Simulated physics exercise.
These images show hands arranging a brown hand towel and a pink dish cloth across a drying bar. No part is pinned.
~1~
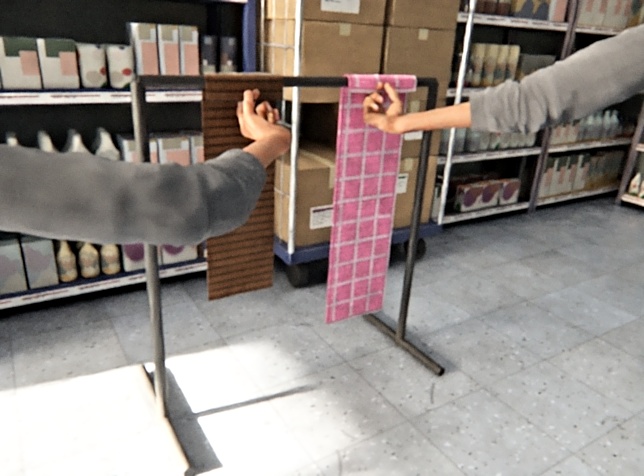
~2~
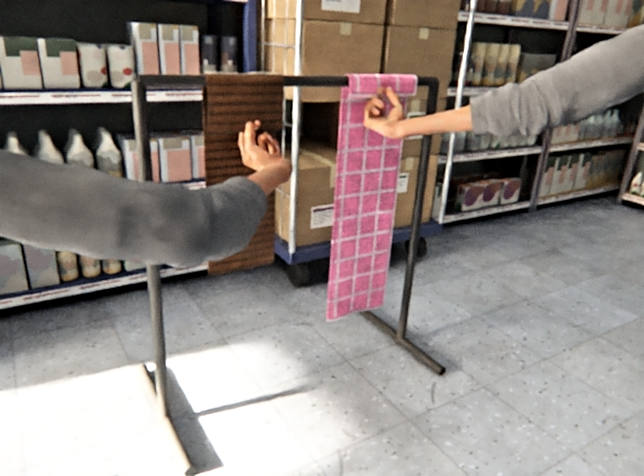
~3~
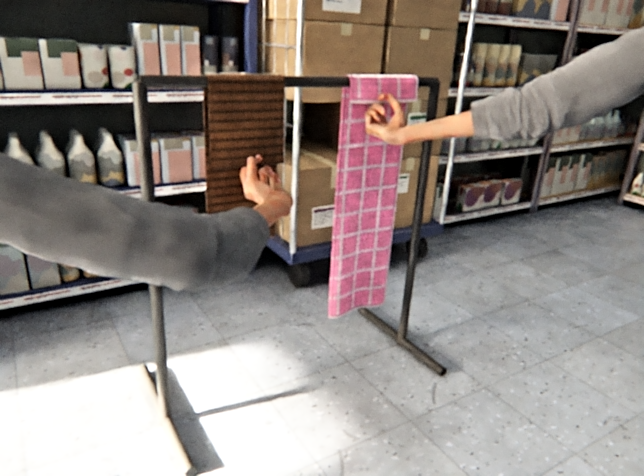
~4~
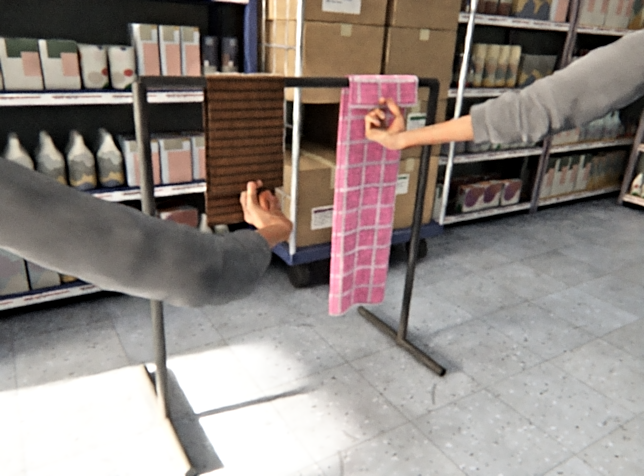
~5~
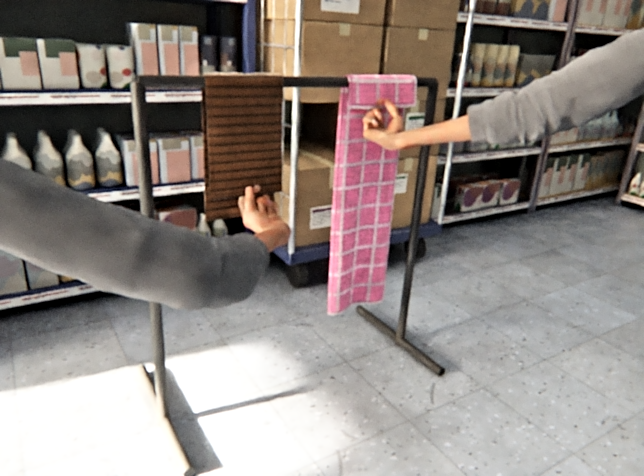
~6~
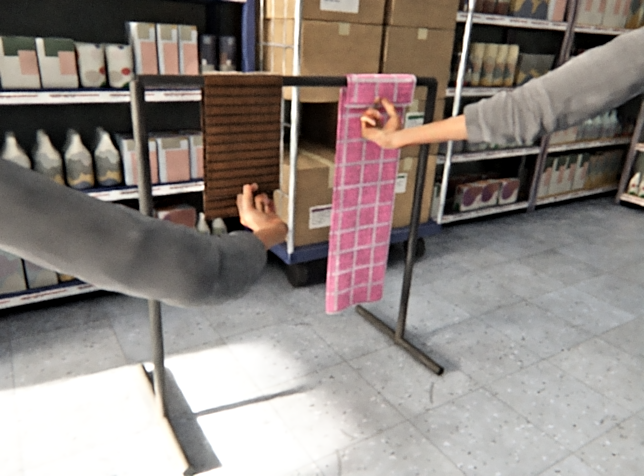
Brown hand towel being drawn down over a drying bar by a left hand, while another hand barely shifts a pink checked cloth.
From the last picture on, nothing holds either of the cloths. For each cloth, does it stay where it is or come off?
Brown hand towel - stays where it is; pink dish cloth - comes off.
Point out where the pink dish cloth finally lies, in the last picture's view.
It finishes at around (349, 353) in the last view.
Then, 0.50 s later than the last view, hand towel at rest on the rail; dish cloth clear of the rail and dropping near (352, 327).
Then, 0.82 s later than the last view, hand towel at rest on the rail; dish cloth in a heap on the floor near (349, 353).
Finally, hand towel at rest on the rail; dish cloth in a heap on the floor near (349, 353). The brown hand towel keeps its place and the pink dish cloth slides off.
